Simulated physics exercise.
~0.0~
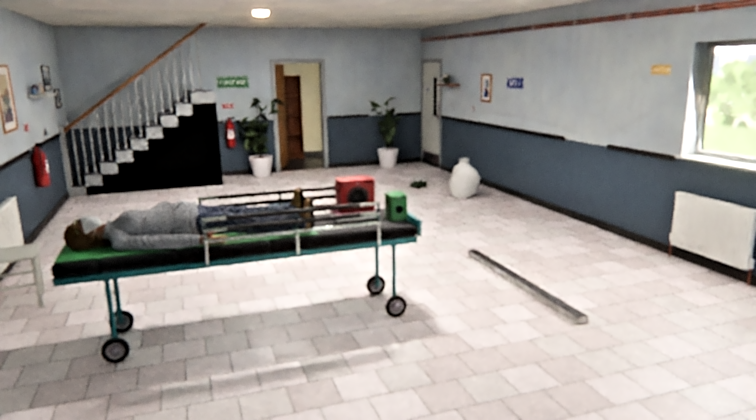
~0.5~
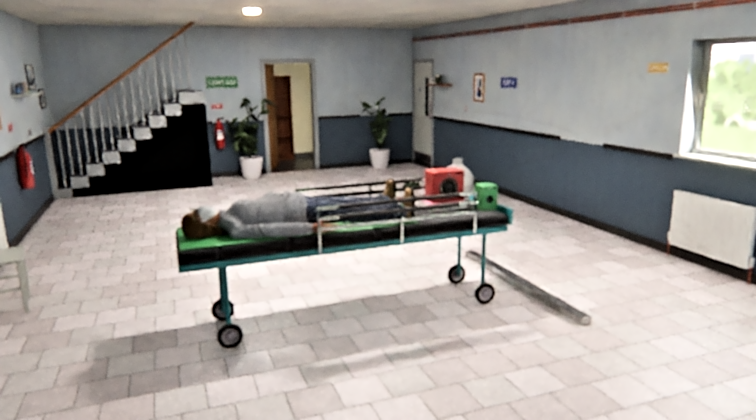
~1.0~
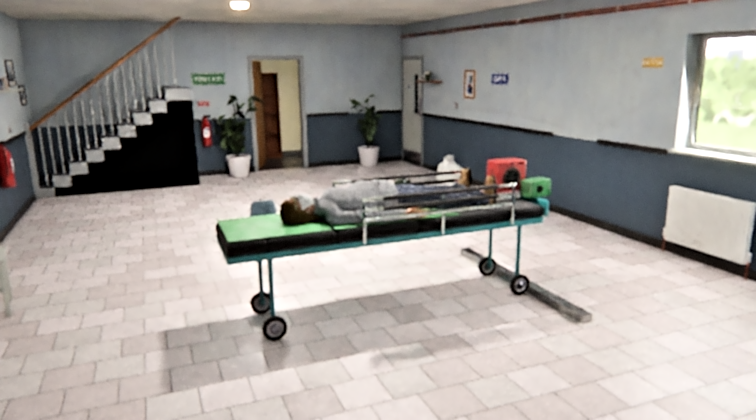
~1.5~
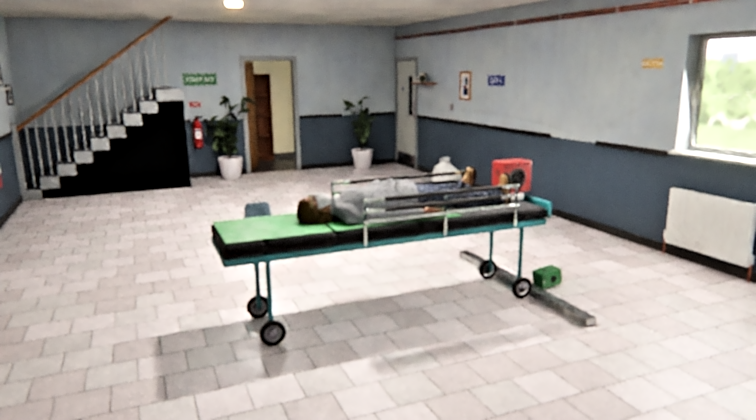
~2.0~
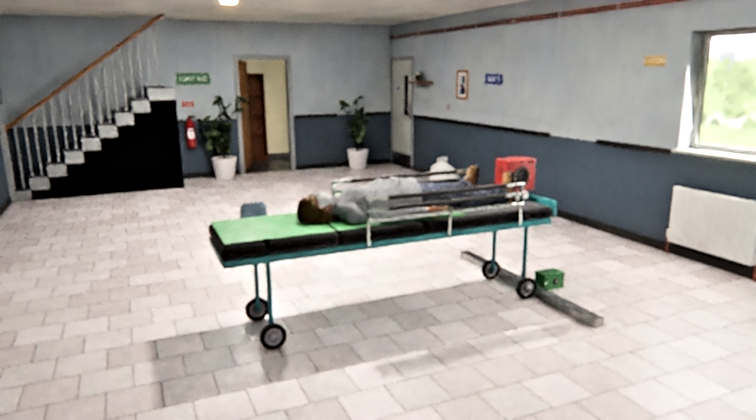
In a tiled hallway with a staircase, a trolley carrying a person lying limp rolled right and stopped at a low bar on the floor; the person slid farther along, and a green box tipped off onto the floor while the red one stayed aboard.
